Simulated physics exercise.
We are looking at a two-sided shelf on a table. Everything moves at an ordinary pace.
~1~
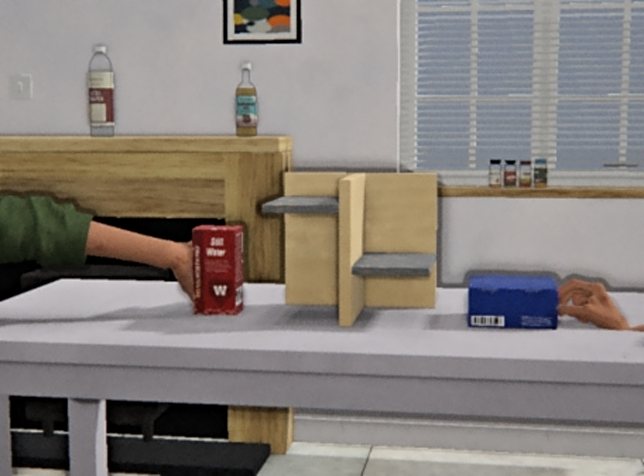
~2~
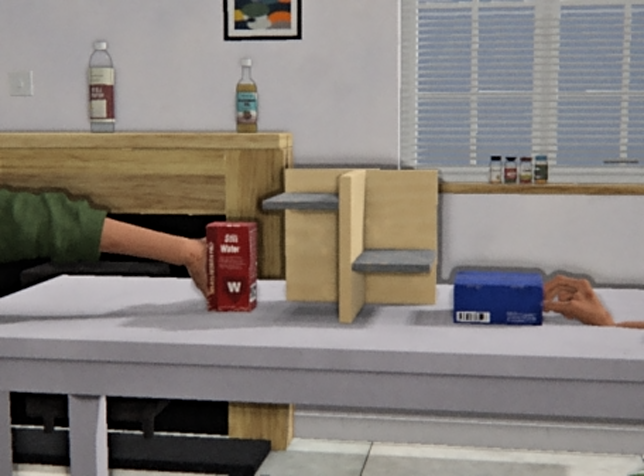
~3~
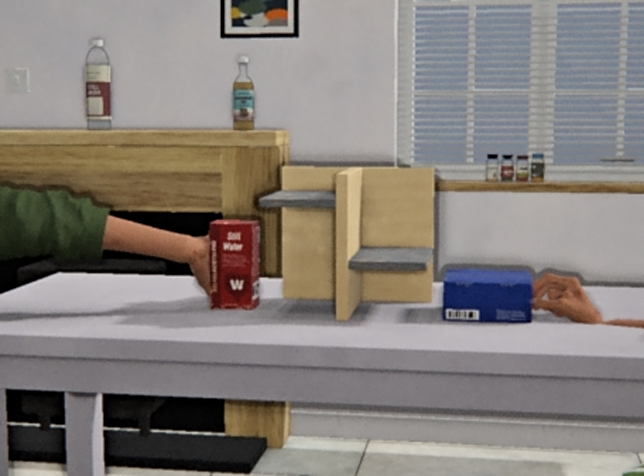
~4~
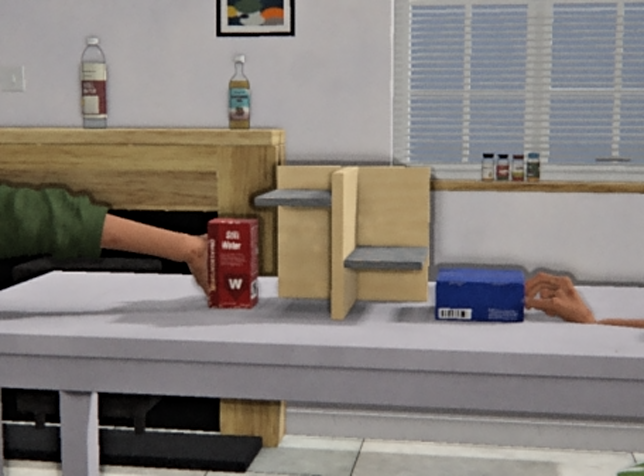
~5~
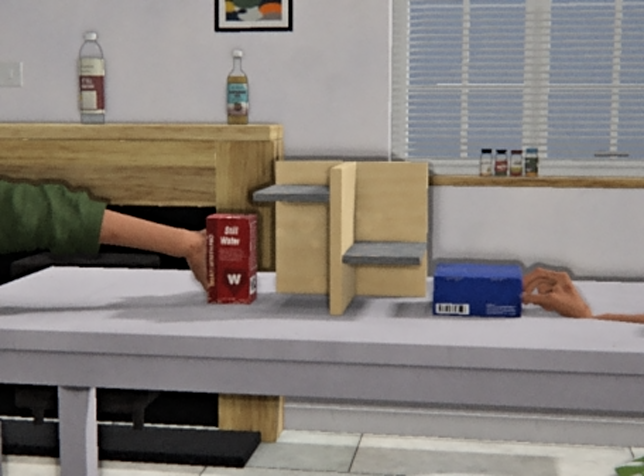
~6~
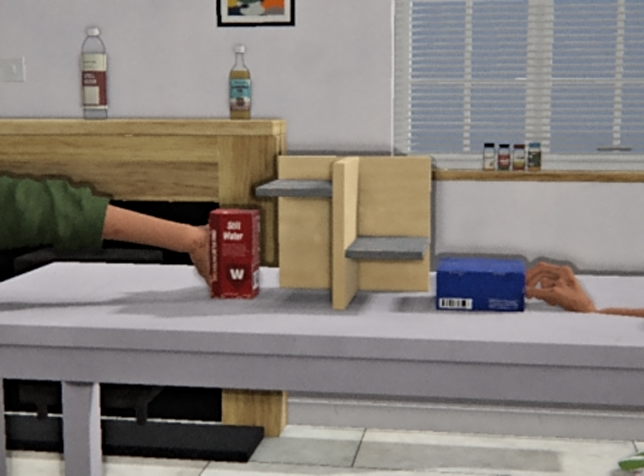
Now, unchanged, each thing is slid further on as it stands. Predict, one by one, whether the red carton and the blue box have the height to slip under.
Result: The red carton passes. The blue box passes.
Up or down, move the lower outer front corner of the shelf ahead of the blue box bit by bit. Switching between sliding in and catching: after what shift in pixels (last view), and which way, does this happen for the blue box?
Down by roughly 12 pixels.
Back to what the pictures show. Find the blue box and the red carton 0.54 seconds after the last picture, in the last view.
Taking them in the order asked, (439, 283) and then (272, 255).
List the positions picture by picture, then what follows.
In the first picture, hands sliding the things forward; red carton (219, 270); blue box (512, 301); shelf (353, 246).
In the second picture, hands sliding the things forward; blue box (497, 298); shelf (353, 243).
In the third picture, hands sliding the things forward; red carton (235, 265); shelf (350, 241).
In the fourth picture, hands sliding the things forward; blue box (480, 295); shelf (346, 240).
In the fifth picture, hands sliding the things forward; red carton (232, 259); shelf (344, 235).
In the sixth picture, hands sliding the things forward; red carton (235, 254); blue box (480, 284); shelf (347, 230).
Then, 0.34 s after the last picture, red carton sliding up to the opening near (252, 254); blue box sliding up to the opening near (461, 284).
Then, 0.54 s after the last picture, red carton part of the way in near (272, 255); blue box part of the way in near (439, 283).
Then, 0.70 s after the last picture, red carton all the way in near (289, 255); blue box part of the way in near (421, 283).
At rest, the red carton goes under, near (291, 255); the blue box goes under, near (402, 282).
